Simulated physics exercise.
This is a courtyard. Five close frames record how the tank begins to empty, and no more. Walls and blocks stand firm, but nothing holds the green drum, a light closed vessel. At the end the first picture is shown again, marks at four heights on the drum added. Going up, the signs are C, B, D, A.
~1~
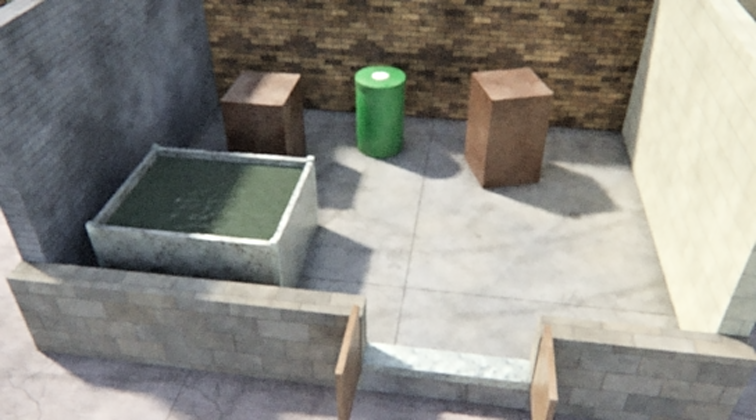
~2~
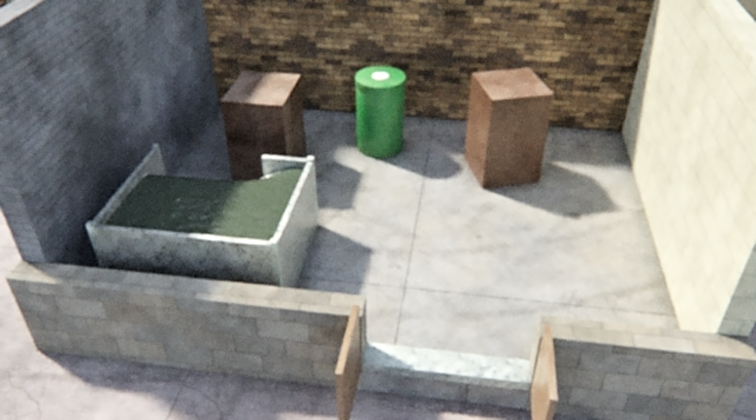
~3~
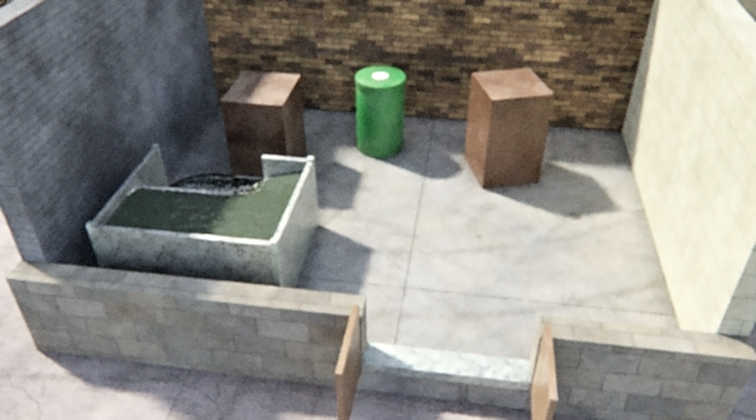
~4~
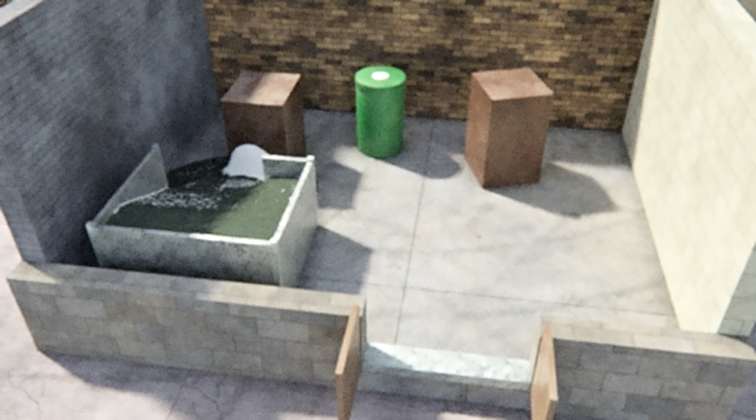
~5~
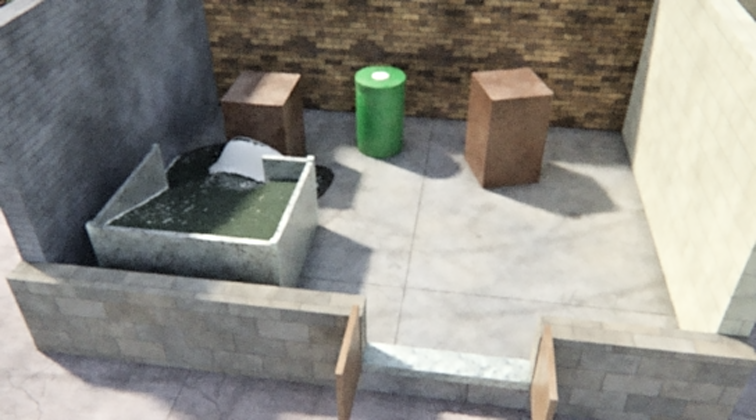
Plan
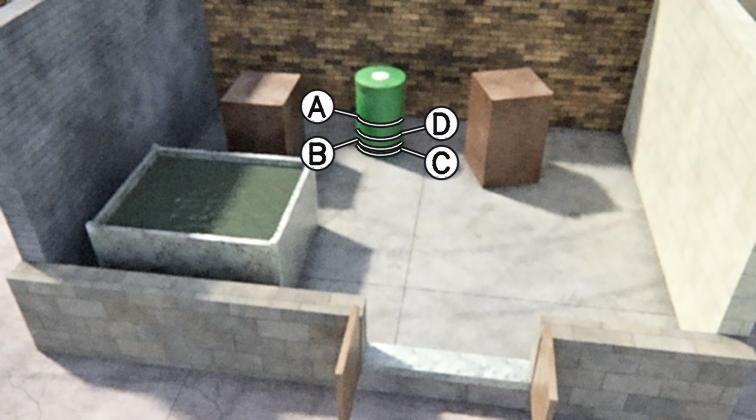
A walled courtyard with a green drum, where the tank's back wall opens and water pours out behind it, darkening the ground.
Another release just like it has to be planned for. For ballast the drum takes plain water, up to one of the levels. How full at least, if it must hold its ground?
The limit is D.
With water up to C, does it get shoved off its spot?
Yes, it does.
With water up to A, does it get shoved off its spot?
No, not at all.
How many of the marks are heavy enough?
Two of them.
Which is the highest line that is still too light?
Line B.
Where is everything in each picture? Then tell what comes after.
Lid of the green drum at (380, 77); tank full, its middle at (210, 198); open gate at (451, 310).
Water covers 2 % of the ground, mostly out of sight from here.
Water covers 5 % of the ground, mostly out of sight from here.
Water covers 7 % of the ground, mostly out of sight from here.
Lid of the green drum at (380, 77); water covers 9 % of the ground, mostly out of sight from here.
On the marked copy, A at (377, 125); B at (377, 149); C at (377, 155); D at (377, 139); from the bottom up C, B, D, A.
With A, it does not move.
With B, it is pushed about its own width away.
With C, it is pushed about 6 times its own width away.
With D, it does not move.
